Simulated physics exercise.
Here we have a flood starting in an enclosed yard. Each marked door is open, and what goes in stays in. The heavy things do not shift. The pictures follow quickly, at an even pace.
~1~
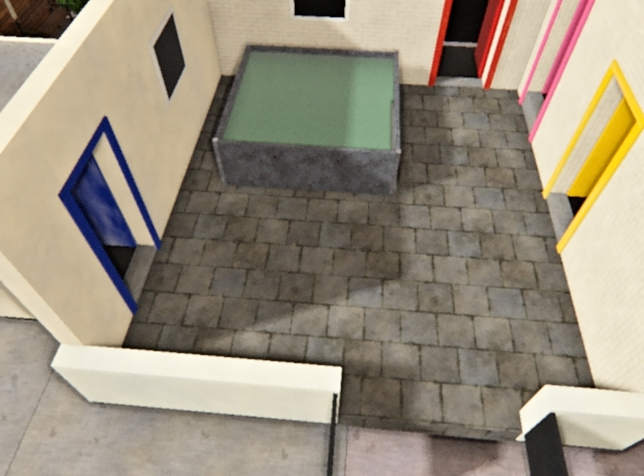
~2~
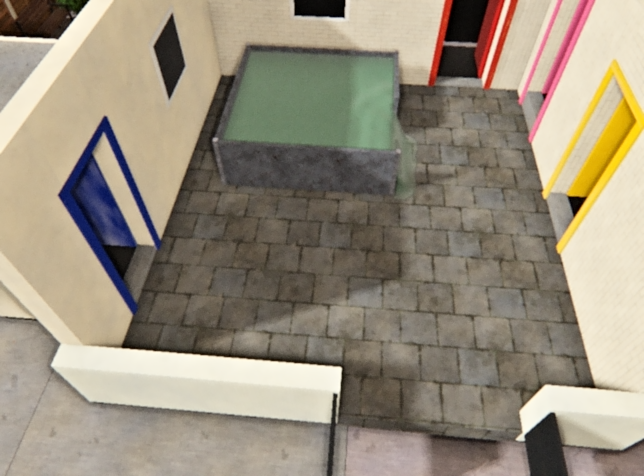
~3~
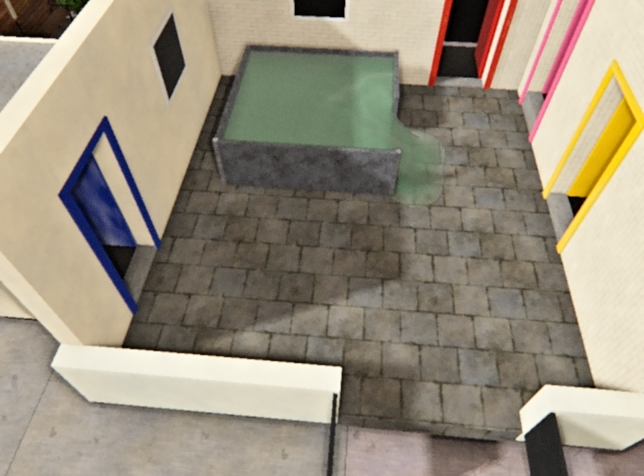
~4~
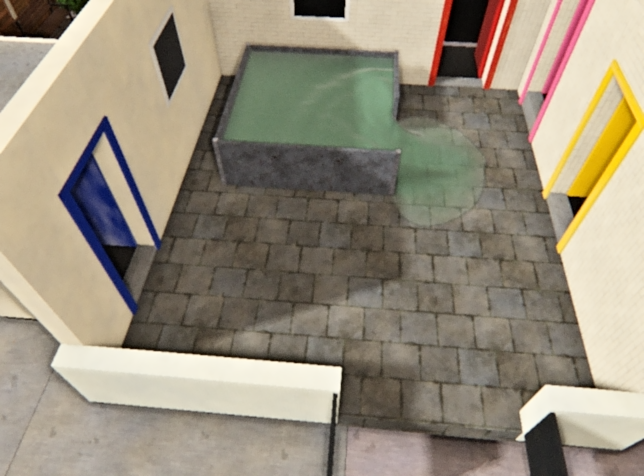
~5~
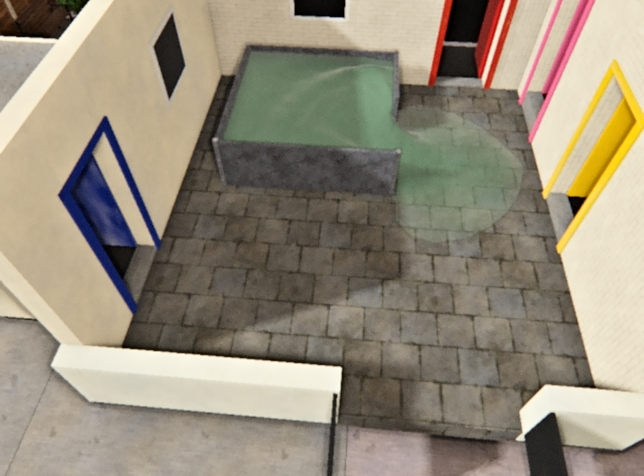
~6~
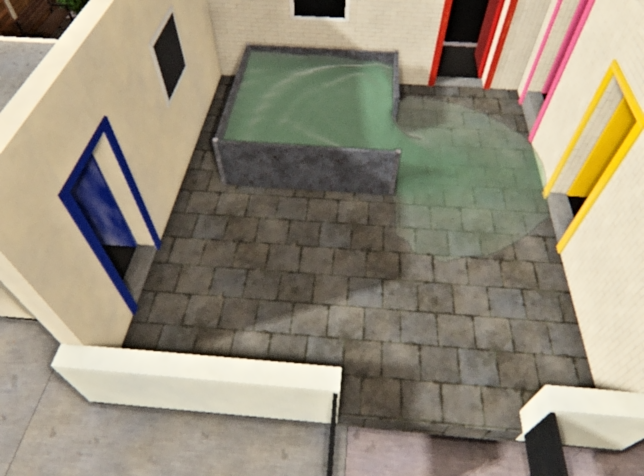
A large grey stone tank of green water stands at the back of a paved yard, seen from high above the open front side. Cream walls enclose it, with a blue door frame on the left, red at the back, pink and yellow on the right. Water pours from the tank's right side and spreads across the dark paving in a widening rounded sheet, while ripples cross the tank and the camera stays still.
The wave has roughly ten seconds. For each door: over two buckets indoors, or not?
The yellow door floods; the blue door holds within the limit; the red door floods; the pink door holds within the limit.
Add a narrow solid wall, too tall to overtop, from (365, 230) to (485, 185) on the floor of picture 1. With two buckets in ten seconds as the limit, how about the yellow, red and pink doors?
My reading: The yellow door keeps below it, the red door floods, the pink door passes that mark.
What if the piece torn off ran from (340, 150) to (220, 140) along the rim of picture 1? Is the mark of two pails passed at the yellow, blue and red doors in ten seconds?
My reading: Yellow holds, blue takes more, red passes that mark.
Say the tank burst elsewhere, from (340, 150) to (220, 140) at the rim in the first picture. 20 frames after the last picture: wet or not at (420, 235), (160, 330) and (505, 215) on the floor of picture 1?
One after the other: No water, wet, dry.
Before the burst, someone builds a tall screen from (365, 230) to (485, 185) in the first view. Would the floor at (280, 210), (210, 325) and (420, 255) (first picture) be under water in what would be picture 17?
In that order: Wet, free of water, not flooded.
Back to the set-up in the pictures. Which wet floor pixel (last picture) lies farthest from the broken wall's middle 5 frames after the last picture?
Around (566, 314).
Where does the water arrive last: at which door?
The blue door.
A moment on, water covers 30 % of the floor; the yellow door over two buckets in, the blue door not reached, the red door wet at the sill, nothing in, the pink door wet at the sill, nothing in.
Next, water covers 40 % of the floor; the yellow door far over two buckets in, the blue door not reached, the red door under two buckets in, the pink door wet at the sill, nothing in.
Then, water covers 55 % of the floor; the yellow door far over two buckets in, the blue door not reached, the red door over two buckets in, the pink door under two buckets in.
Later, water covers 85 % of the floor; the yellow door far over two buckets in, the blue door wet at the sill, nothing in, the red door far over two buckets in, the pink door under two buckets in.
In the end, water covers 95 % of the floor; the yellow door far over two buckets in, the blue door under two buckets in, the red door far over two buckets in, the pink door under two buckets in.
